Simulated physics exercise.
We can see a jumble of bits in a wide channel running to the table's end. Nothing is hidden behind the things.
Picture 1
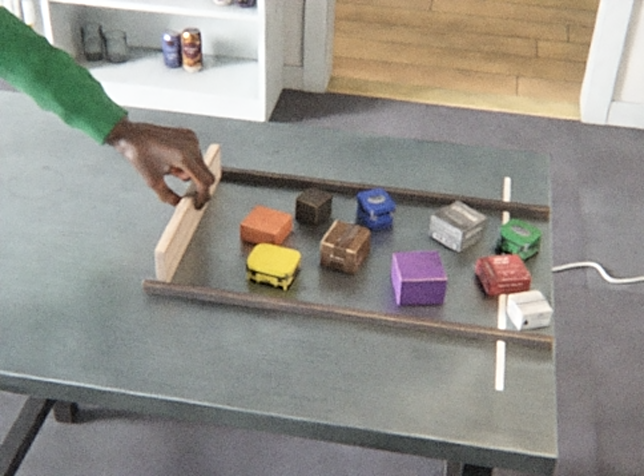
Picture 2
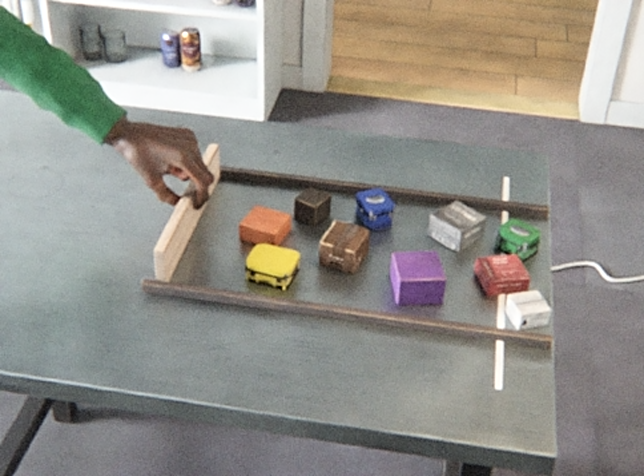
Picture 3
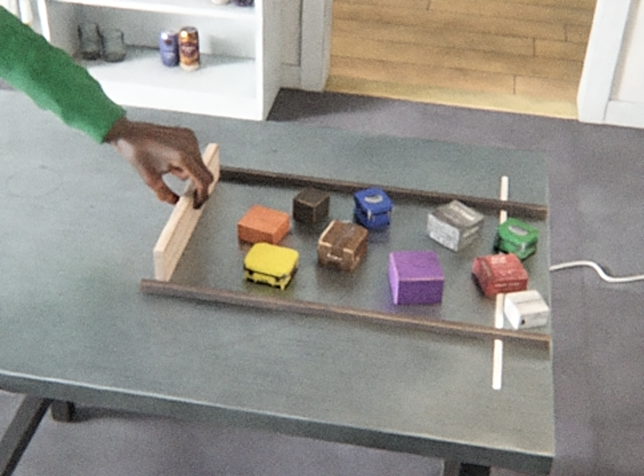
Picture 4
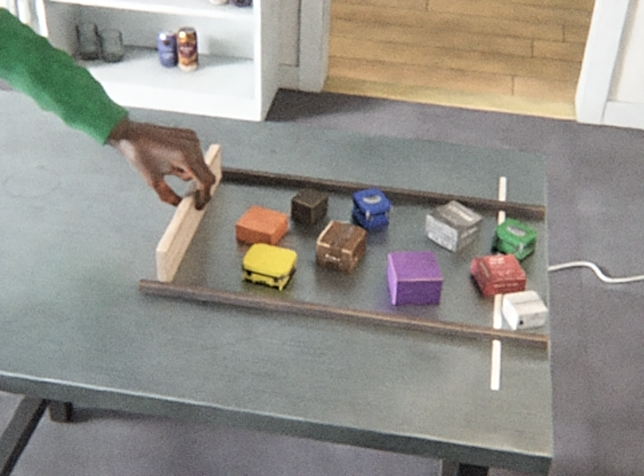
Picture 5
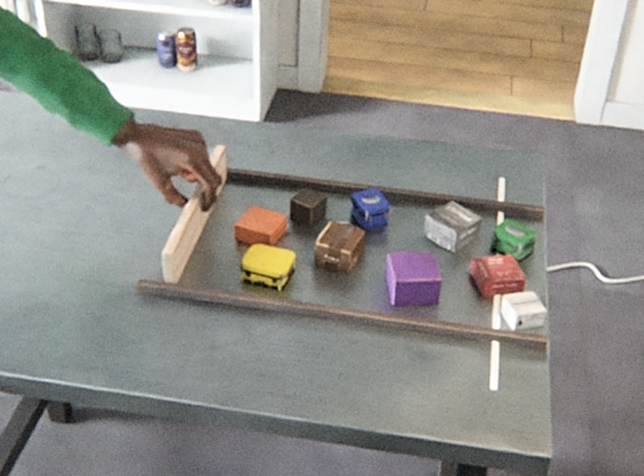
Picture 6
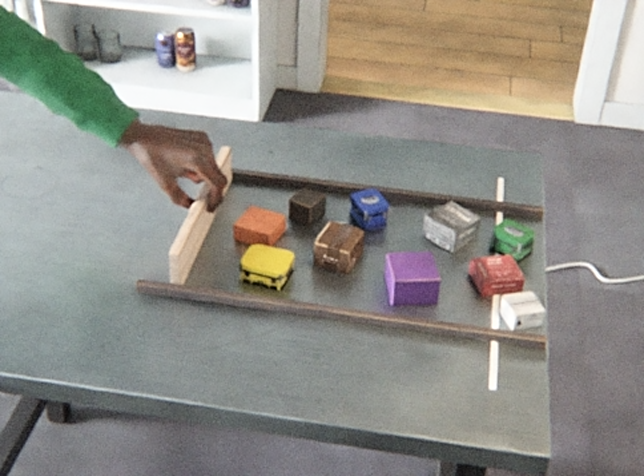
A hand in a green sleeve holding a pale board still, then sliding it slightly right toward colourful blocks between dark rails.
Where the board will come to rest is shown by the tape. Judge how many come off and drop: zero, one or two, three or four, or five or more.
Count off: Five and up.
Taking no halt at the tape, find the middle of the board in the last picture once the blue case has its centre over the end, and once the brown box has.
First near (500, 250), second near (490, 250).
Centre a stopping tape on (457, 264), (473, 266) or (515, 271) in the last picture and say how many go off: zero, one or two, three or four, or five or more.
Lab note - count per position: 3 or 4; either three or four; more than four.
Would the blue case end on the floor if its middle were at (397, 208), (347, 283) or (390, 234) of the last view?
Results in order - still up; down; down.
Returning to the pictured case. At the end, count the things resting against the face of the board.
I count 3 of them.
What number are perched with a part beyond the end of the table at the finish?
Number: 1.
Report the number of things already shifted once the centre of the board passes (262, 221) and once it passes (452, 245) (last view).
It comes to 2 for the first spot, 10 for the other.
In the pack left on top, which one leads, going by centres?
It's the blue case that ends nearest.
Soon after, none off yet; white box at rest near (522, 311); green case at rest near (513, 241); red box at rest near (497, 275).
After that, none off yet; white box at rest near (522, 311); green case moving near (522, 244); red box displaced a little near (510, 276).
In the end, the number that fall off is five or more; gone, brown box, purple block, grey box, red box, green case and white box.
